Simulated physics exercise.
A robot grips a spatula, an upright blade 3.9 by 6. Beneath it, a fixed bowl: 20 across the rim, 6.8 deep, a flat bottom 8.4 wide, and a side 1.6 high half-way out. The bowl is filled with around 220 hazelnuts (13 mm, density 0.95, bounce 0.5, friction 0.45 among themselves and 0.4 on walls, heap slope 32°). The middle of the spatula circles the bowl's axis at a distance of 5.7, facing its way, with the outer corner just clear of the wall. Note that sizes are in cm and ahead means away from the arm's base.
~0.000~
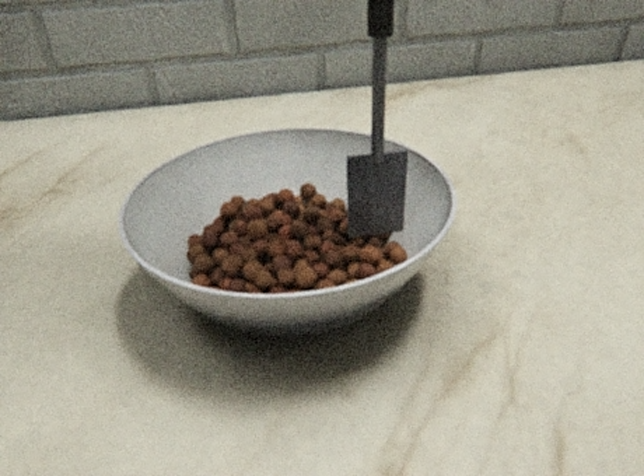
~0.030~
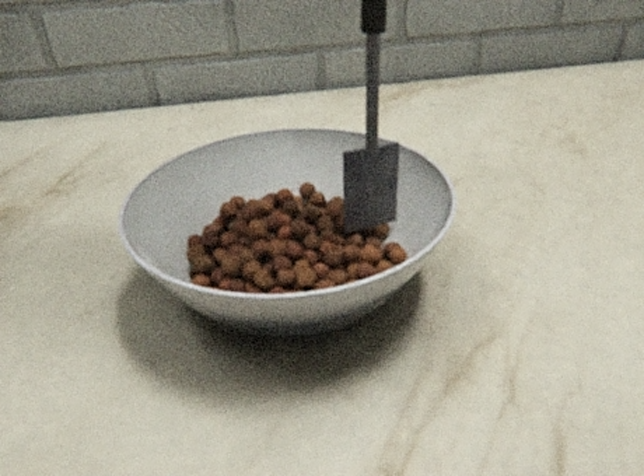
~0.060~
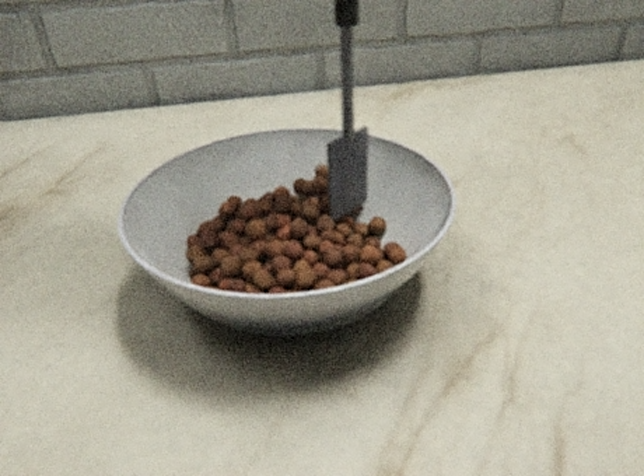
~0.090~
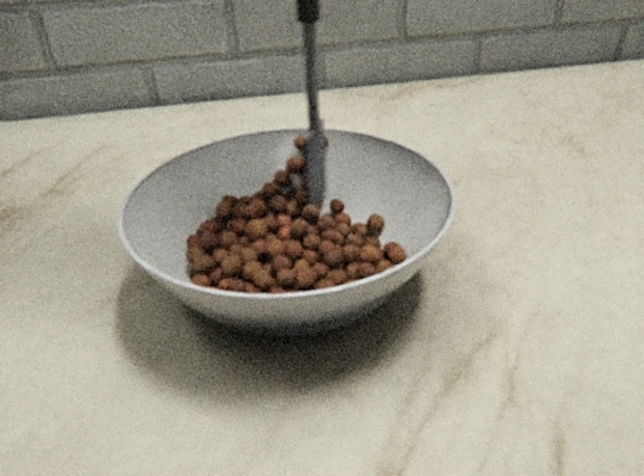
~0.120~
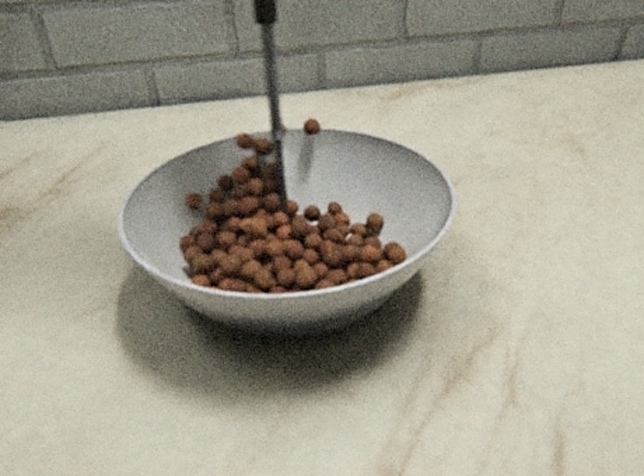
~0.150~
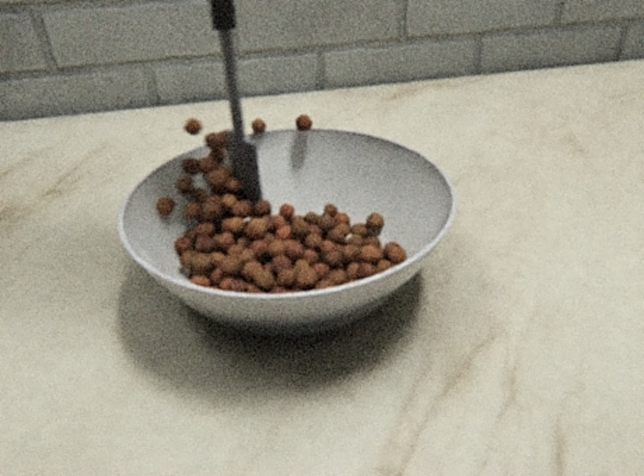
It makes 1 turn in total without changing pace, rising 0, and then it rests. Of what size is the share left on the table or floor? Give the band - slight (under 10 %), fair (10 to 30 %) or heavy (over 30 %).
Band: Fair.
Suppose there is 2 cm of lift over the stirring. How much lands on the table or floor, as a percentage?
It comes to some 5 per cent.
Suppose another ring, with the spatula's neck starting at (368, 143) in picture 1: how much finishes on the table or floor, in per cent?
It comes to around 20 percent.
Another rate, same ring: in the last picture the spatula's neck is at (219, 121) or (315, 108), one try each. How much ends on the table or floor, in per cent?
Around 25 and 5 per cent respectively.
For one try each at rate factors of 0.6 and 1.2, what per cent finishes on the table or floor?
Some 5 and 25 per cent.
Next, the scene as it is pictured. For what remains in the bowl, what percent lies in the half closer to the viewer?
I'd put it at roughly 40 per cent.
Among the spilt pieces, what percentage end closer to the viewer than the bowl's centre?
60 %, approximately.
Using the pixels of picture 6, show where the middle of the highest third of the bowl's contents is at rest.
I'd put it at about (320, 209).
By 0.25 s, 207° round, highest piece 10 above the table; 213 in the bowl, 12 in flight or on the tool.
By 0.35 s, 297° round, highest piece 10 above the table; 202 in the bowl, 8 on the table or floor, 15 in flight or on the tool.
By 0.60 s, 0° round, highest piece 7 above the table; 183 in the bowl, 40 on the table or floor, 2 in flight or on the tool.
By 1.30 s, 0° round, highest piece 5 above the table; 183 in the bowl, 42 on the table or floor.
Final count, 183 in the bowl, 42 on the table or floor. That is 19 % on the table or floor.
